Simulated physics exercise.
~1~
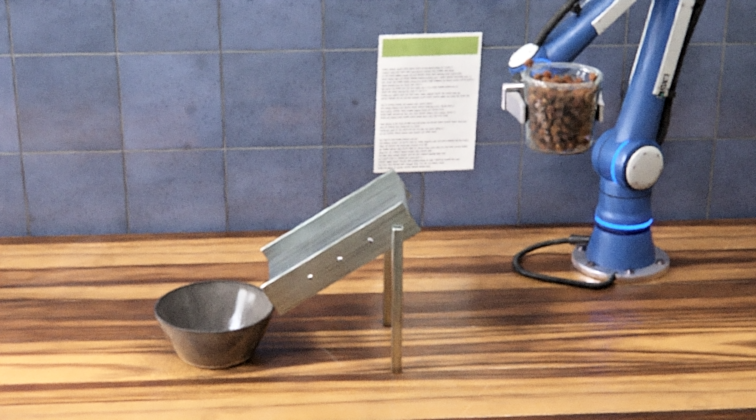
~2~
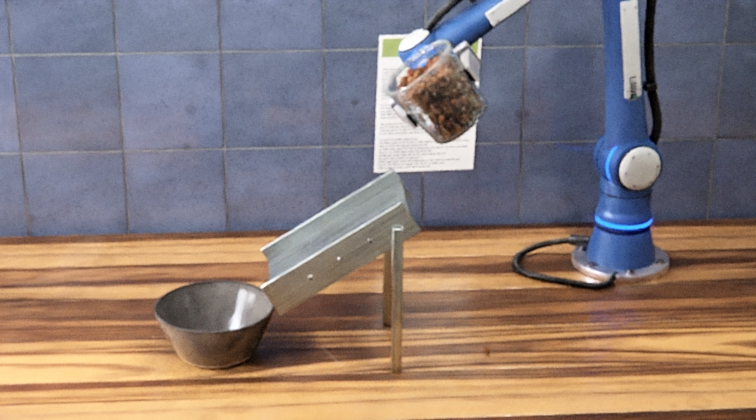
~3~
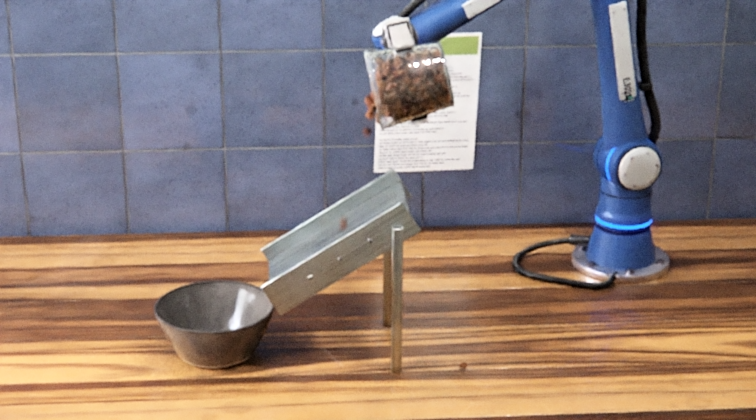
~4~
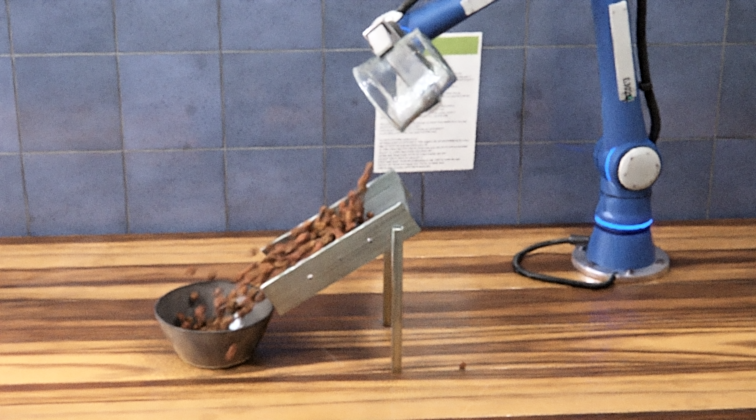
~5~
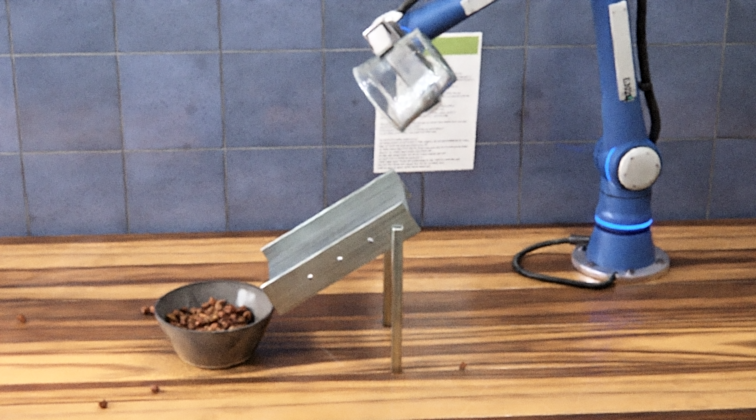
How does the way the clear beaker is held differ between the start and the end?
At the start the robot arm holds the beaker upright, and at the end it holds it tipped over, upside down with its mouth slanting toward the chute.
